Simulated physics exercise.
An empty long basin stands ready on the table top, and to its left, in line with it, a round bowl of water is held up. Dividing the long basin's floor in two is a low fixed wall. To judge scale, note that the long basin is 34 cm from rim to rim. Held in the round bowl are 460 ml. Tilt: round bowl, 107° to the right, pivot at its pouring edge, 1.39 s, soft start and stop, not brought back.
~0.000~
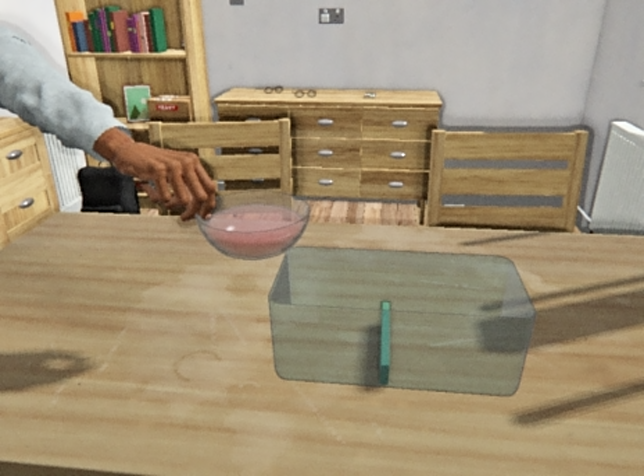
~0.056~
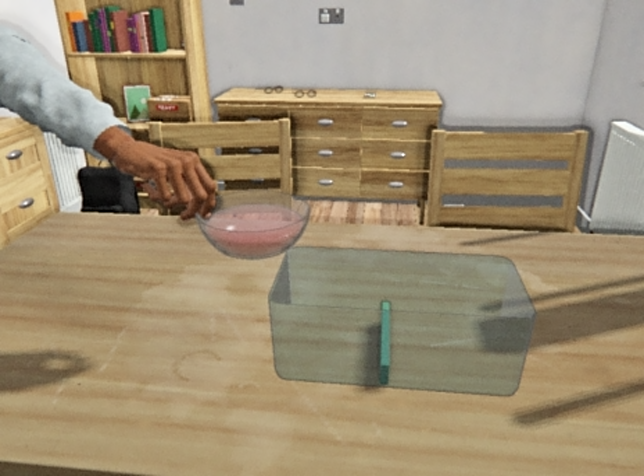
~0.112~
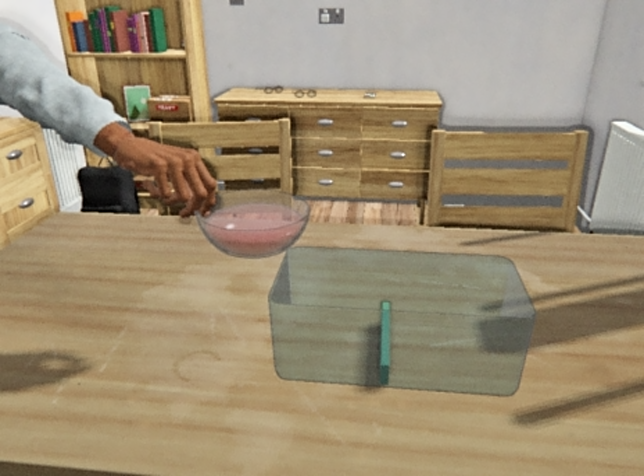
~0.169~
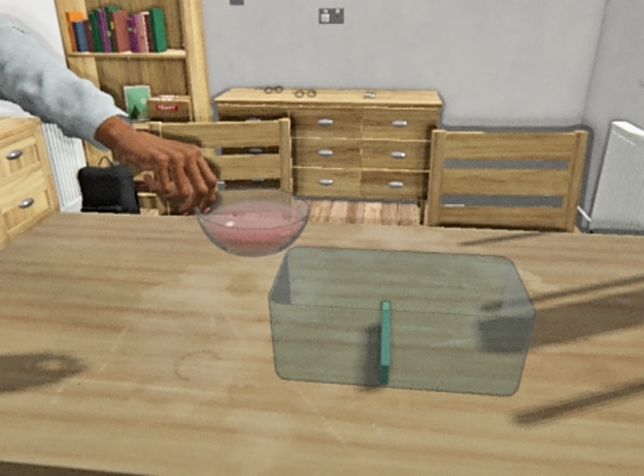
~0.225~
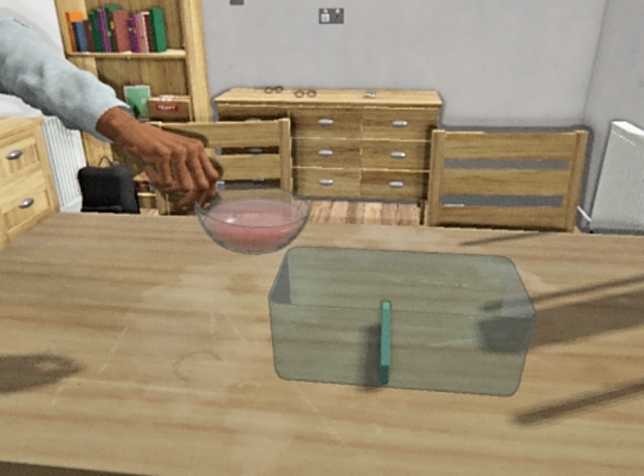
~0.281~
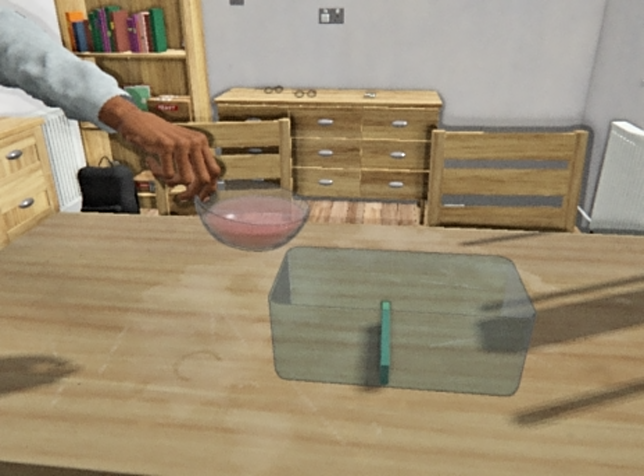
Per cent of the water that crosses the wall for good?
24 per cent.
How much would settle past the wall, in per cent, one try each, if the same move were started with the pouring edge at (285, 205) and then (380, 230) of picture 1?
In order, 10 and 95 per cent.
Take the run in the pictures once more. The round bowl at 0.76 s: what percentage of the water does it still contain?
Near 42 in a hundred.
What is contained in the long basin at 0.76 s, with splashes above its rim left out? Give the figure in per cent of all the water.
Near 20 in a hundred.
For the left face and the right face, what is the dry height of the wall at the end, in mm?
The left side gives some 20 mm, the right side some 30 mm.
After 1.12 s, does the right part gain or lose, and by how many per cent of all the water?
The share ends bigger than before, by about 1 %.
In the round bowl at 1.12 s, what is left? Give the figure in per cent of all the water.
Close to 0 in a hundred.
Then, 0.76 s in, the tilt is 62° and 43 per cent is still to pour, 20 is left of the wall and 0 right of it.
Then, 1.12 s in, the tilt is 97° and 0 per cent is still to pour, 71 is left of the wall and 23 right of it.
Then, 1.49 s in, the tilt is 107° and 0 per cent is still to pour, 75 is left of the wall and 24 right of it.
Then, 1.89 s in, the tilt is 107° and 0 per cent is still to pour, 75 is left of the wall and 24 right of it.
Finally, 75 per cent lies left of the wall, 24 right of it and 1 outside.
